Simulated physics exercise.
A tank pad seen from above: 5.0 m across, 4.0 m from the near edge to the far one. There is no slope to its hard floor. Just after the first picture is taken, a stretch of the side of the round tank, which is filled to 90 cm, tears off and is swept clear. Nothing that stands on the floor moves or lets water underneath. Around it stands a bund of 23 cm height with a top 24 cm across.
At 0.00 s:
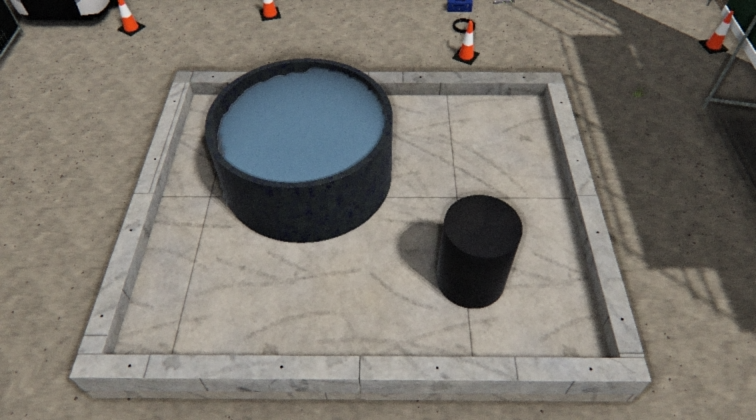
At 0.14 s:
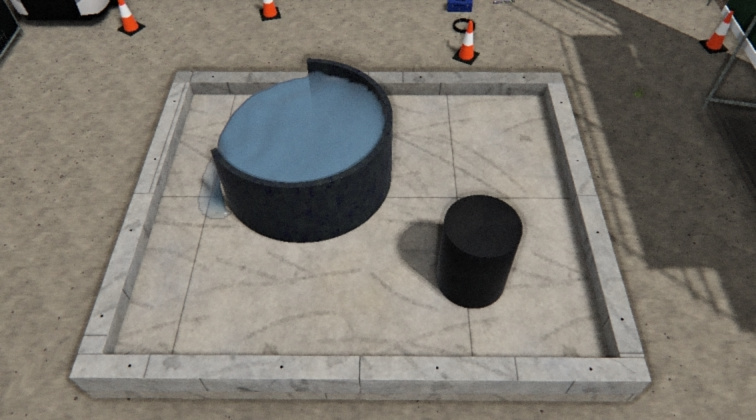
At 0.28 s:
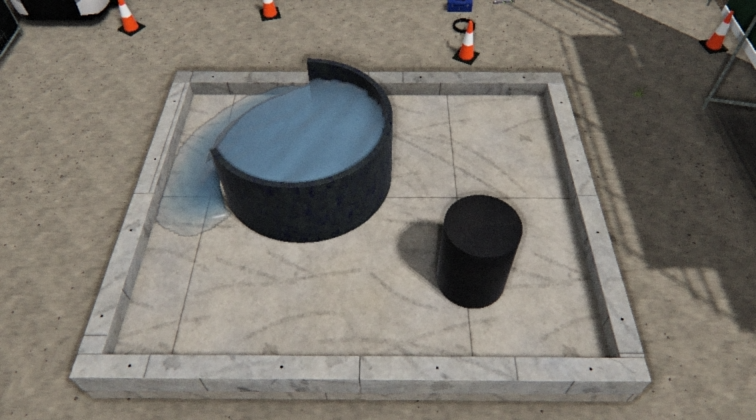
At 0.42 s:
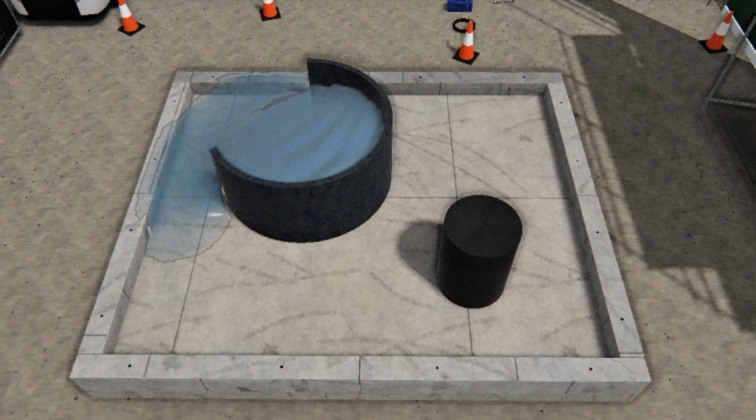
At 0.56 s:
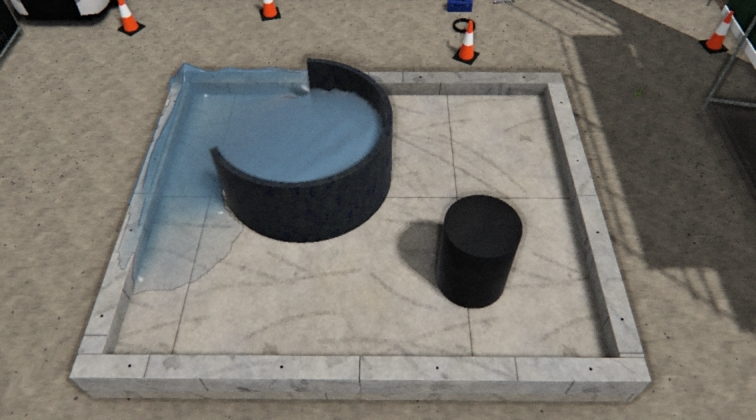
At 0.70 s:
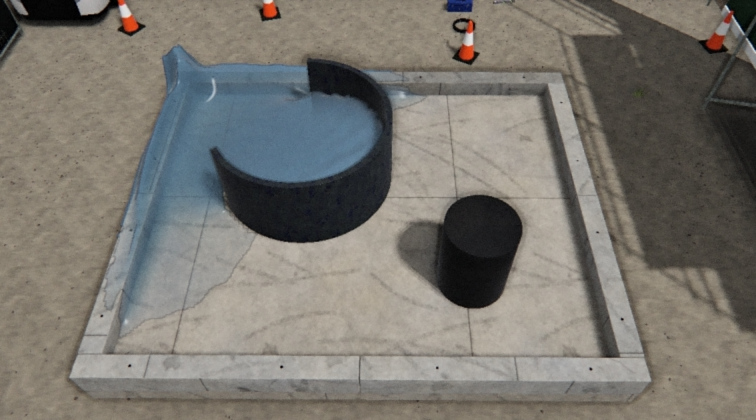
A concrete pad ringed by a low pale grey wall lies on sandy ground, seen from above by a still camera. A large dark round tank of blue water stands at the upper left, a smaller black cylinder at the right, and orange-and-white cones beyond. The tank's left side vanishes, and water pours out, spreads over the floor, runs along the left and back walls and splashes up at the far left corner.
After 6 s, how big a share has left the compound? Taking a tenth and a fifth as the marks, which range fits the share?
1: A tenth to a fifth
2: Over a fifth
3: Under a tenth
The answer is 2.
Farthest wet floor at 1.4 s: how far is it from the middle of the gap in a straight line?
4.0 m.
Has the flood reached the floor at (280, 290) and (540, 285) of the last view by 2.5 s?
Awash, then not yet touched.
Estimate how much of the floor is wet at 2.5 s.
65 %.
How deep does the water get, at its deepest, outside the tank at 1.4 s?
Depth max: Approx. 67 cm.
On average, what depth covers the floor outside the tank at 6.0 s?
Depth: ~ 8 cm.
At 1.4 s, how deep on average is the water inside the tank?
Mean depth: Some 32 cm.
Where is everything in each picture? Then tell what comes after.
In the first frame, the round tank at (300, 122) is whole and still, 90 cm deep.
In the second frame, water pours out at (243, 131) and has run 1.1 m, to (214, 213); deepest outside 40 cm, 90 cm at the round tank's back.
In the third frame, water pours out at (243, 132) and has run 1.4 m, to (189, 230); deepest outside 50 cm, 88 cm at the round tank's back.
In the fourth frame, water pours out at (244, 136) and has run 1.8 m, to (148, 247); deepest outside 42 cm, 78 cm at the round tank's back.
In the fifth frame, water pours out at (245, 137) and has run 2.3 m, to (135, 288); deepest outside 59 cm, 70 cm at the round tank's back.
In the sixth frame, the front is at (123, 328), 2.8 m from the gap at (245, 137); 4.8 m2 of floor is under water; 66 cm left at the back of the round tank.
After 1.1 s water covers 35 % of the floor and is deepest (86 cm) near (195, 96); 13 % is over the wall.
After 1.4 s water covers 40 % of the floor and is deepest (67 cm) near (195, 96); 22 % is over the wall.
After 2.5 s water covers 55 % of the floor and is deepest (32 cm) near (195, 96); 39 % is over the wall.
After 4.0 s water covers 75 % of the floor and is deepest (21 cm) near (113, 362); 40 % is over the wall.
After 6.0 s water covers 85 % of the floor and is deepest (21 cm) near (513, 364); 40 % is over the wall.
